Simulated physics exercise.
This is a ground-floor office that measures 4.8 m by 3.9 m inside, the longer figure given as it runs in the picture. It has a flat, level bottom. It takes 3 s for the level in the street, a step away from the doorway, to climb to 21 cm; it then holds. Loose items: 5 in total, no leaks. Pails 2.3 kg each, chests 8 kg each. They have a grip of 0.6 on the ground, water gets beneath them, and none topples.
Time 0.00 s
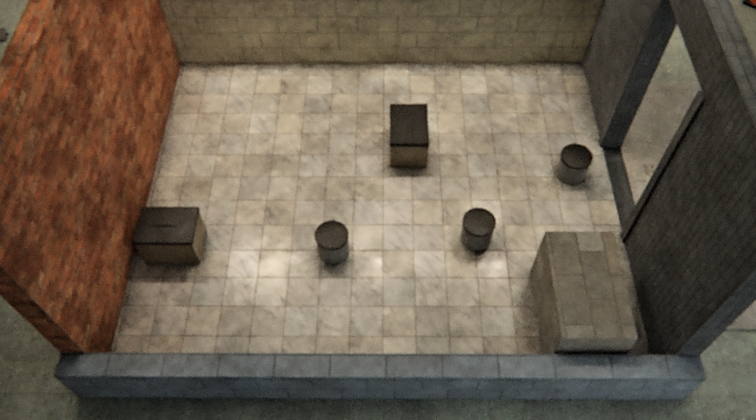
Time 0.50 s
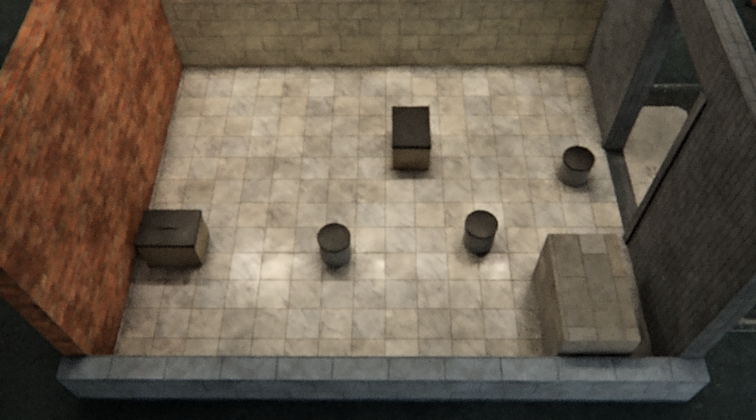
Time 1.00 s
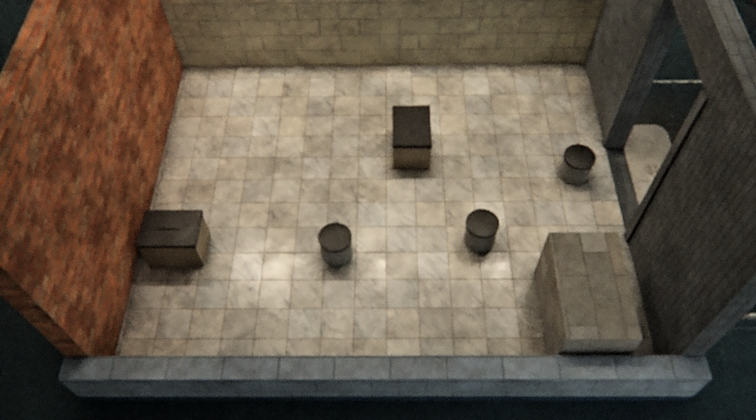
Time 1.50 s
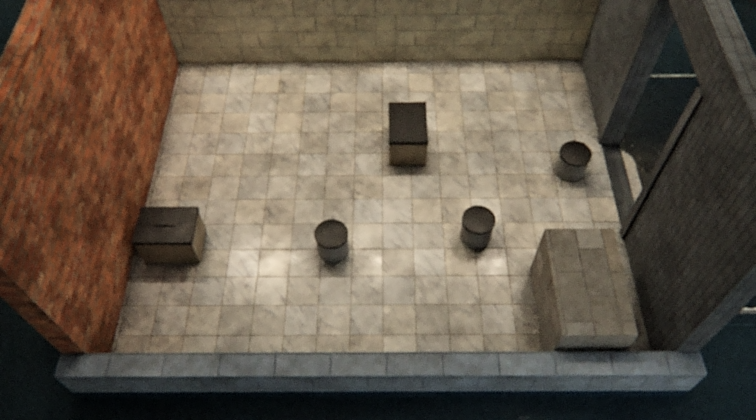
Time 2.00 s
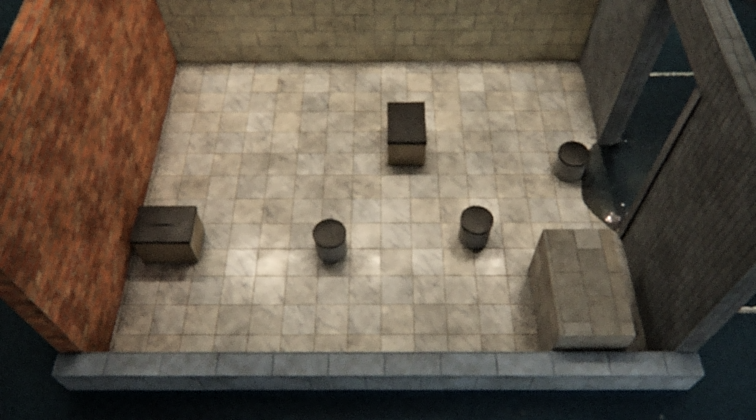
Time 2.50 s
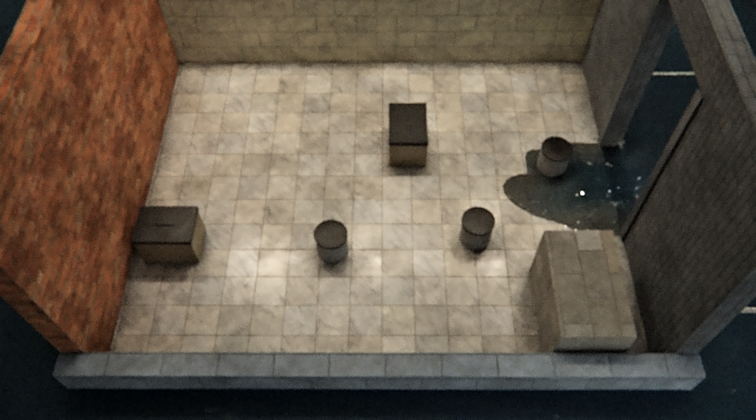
Dark water gathers outside the right-hand doorway of a tiled, brick-walled room holding pails and chests, while everything inside stays still. It then slips in over the sill and spreads across a small patch of floor, nudging the nearest pail a little to the left.
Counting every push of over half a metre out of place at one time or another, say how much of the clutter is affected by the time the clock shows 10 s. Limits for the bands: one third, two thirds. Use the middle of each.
Band: Top, two thirds or more.
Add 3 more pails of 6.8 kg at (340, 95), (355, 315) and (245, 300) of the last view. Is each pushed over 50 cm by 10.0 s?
Inside the limit, then inside the limit, then inside the limit.
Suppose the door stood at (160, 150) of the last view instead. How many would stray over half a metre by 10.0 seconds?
That gives 4 of them.
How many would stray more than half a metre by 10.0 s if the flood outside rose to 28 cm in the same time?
You'd get 4 in that case.
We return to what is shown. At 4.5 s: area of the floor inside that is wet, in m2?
9.5 m2.
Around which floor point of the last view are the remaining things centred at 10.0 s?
It works out to somewhere near (185, 237) on the floor.
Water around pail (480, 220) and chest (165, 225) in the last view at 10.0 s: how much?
Around 11 cm and 11 cm.
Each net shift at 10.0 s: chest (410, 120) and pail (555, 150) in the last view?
They've ended up 250 cm and 350 cm away, in that order.
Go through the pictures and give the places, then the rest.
The first frame shows a pail at (577, 156) rests on the ground; a chest at (409, 123), on the bottom; water covers 0.0 m2; 0 of 5 have shifted.
The second frame shows a pail at (579, 158), on the bottom; a chest at (411, 126), on the bottom; water covers 0.0 m2; 0 of 5 have shifted.
The third frame shows a pail at (580, 156), on the bottom; a chest at (412, 125), on the bottom; water covers 0.0 m2; 0 of 5 have shifted.
The fourth frame shows a pail at (576, 153) rests on the ground; a chest at (408, 121), on the bottom; 0.0 m2 under water; 0 of 5 have shifted.
The fifth frame shows a pail at (574, 153), on the bottom; a chest at (407, 121) rests on the ground; 0.2 m2 under water; 0 of 5 have shifted.
The sixth frame shows a pail at (557, 148), on the bottom, 19 cm from its start; a chest at (408, 122), on the bottom; water covers 0.8 m2; 1 of 5 have shifted.
After 3.5 s 1 of 5 are over 50 cm from their spots; 0 afloat.
After 4.5 s 2 of 5 are over 50 cm from their spots; 1 afloat.
After 7.0 s 4 of 5 are over 50 cm from their spots; 5 afloat.
After 10.0 s 4 of 5 are over 50 cm from their spots, and 4 have been at some point; 5 afloat.
